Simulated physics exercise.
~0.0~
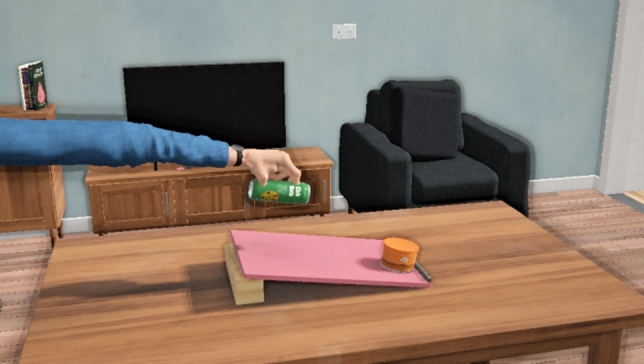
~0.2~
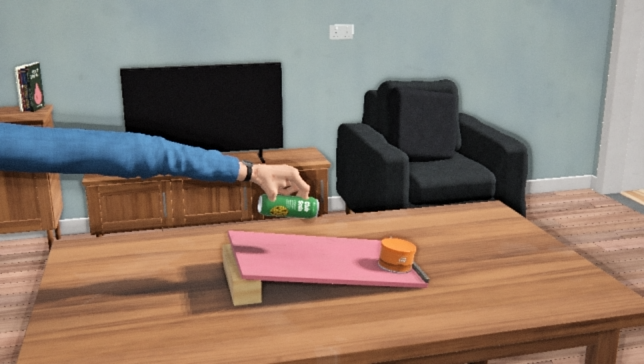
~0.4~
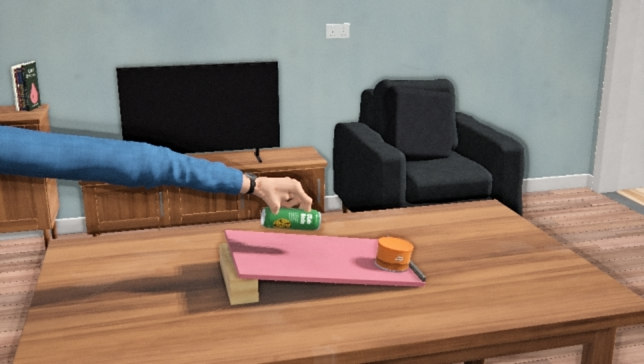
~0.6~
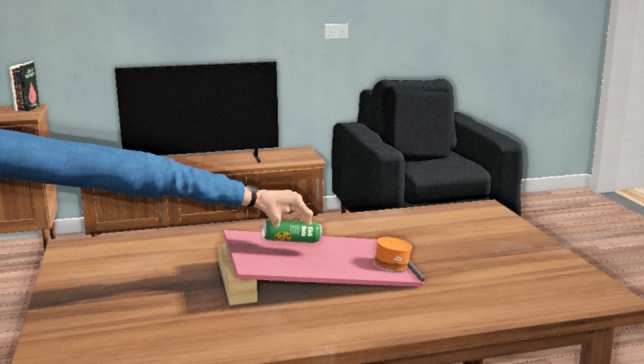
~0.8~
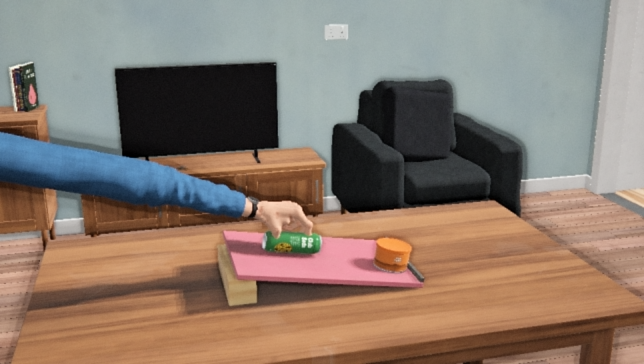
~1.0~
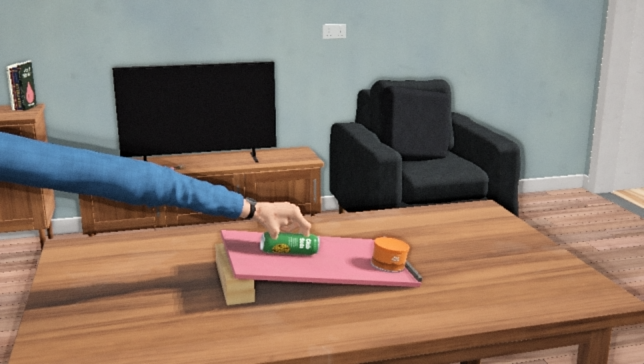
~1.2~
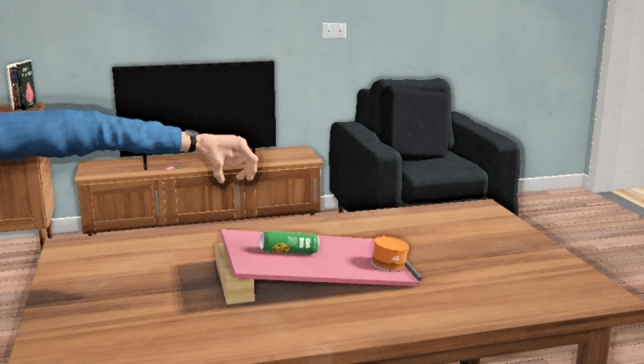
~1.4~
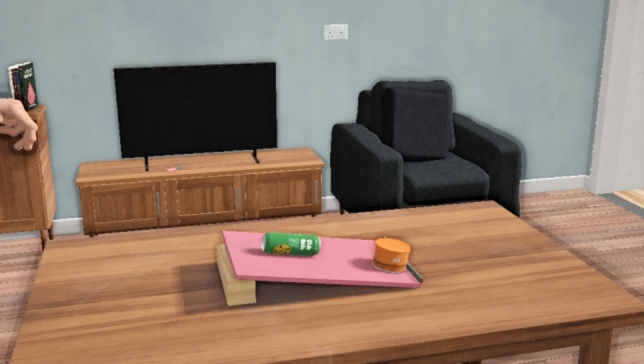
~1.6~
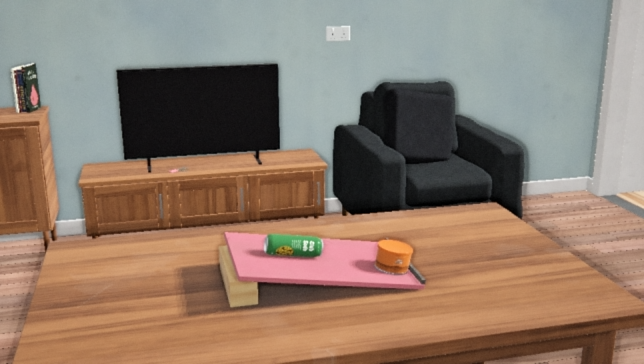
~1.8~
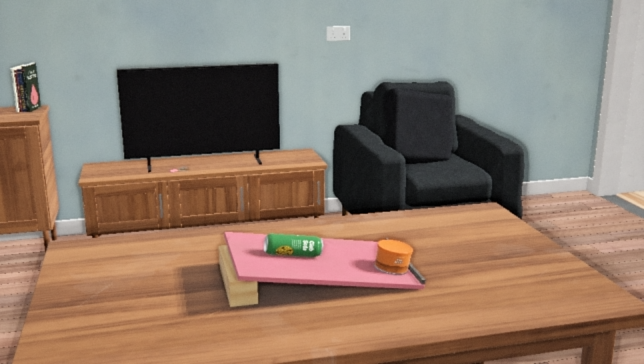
In a living room with pale blue walls, a slightly swaying view looks across a wooden table toward a television on a low cabinet and a dark armchair. On the table, a pink board slopes down to the right from a wooden block, with an orange tub near its lower end. A blue-sleeved arm reaches in from the left, holding a green can on its side, and lowers it onto the upper part of the board. The hand lets go and withdraws to the left, out of view. The can stays resting on the slope, and the tub remains in place.
